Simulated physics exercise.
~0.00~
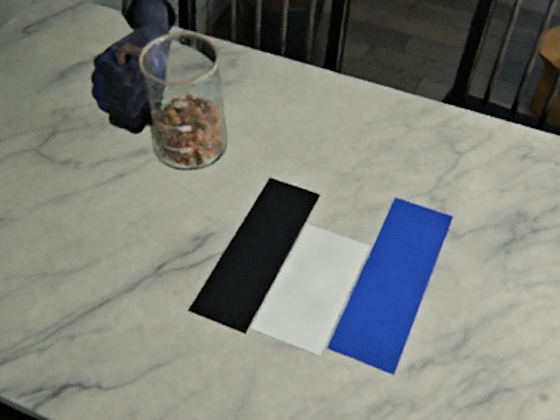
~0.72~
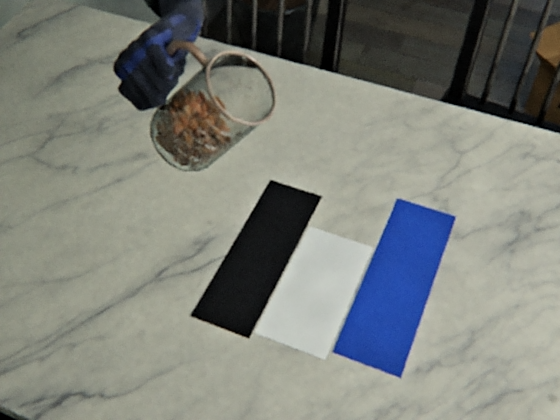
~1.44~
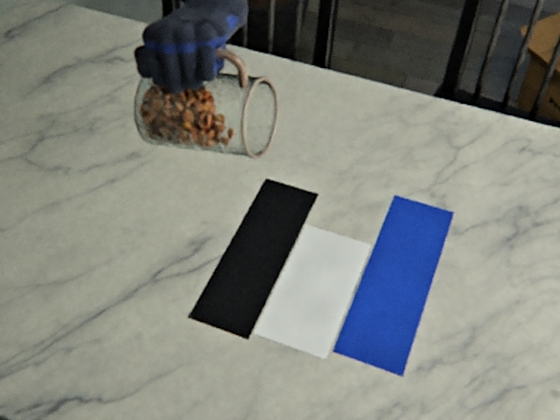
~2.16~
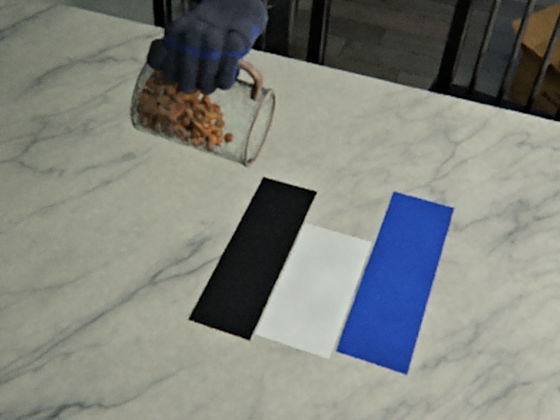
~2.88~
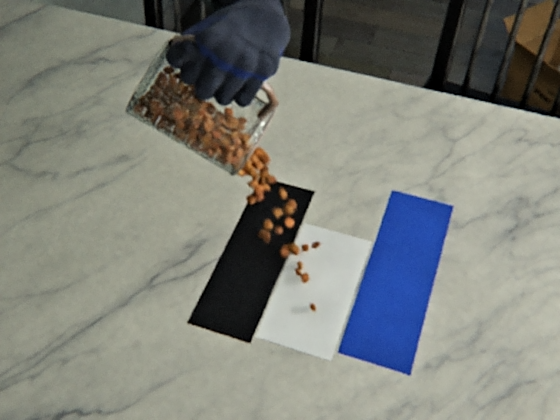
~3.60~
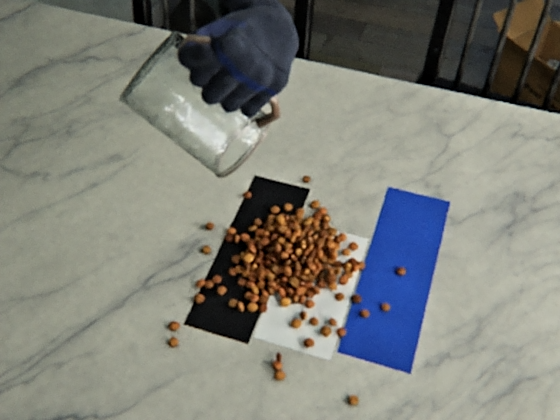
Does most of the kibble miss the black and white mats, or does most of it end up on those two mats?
Most of the kibble ends up on the black and white mats, with only a few pieces on the blue mat and the bare tabletop.
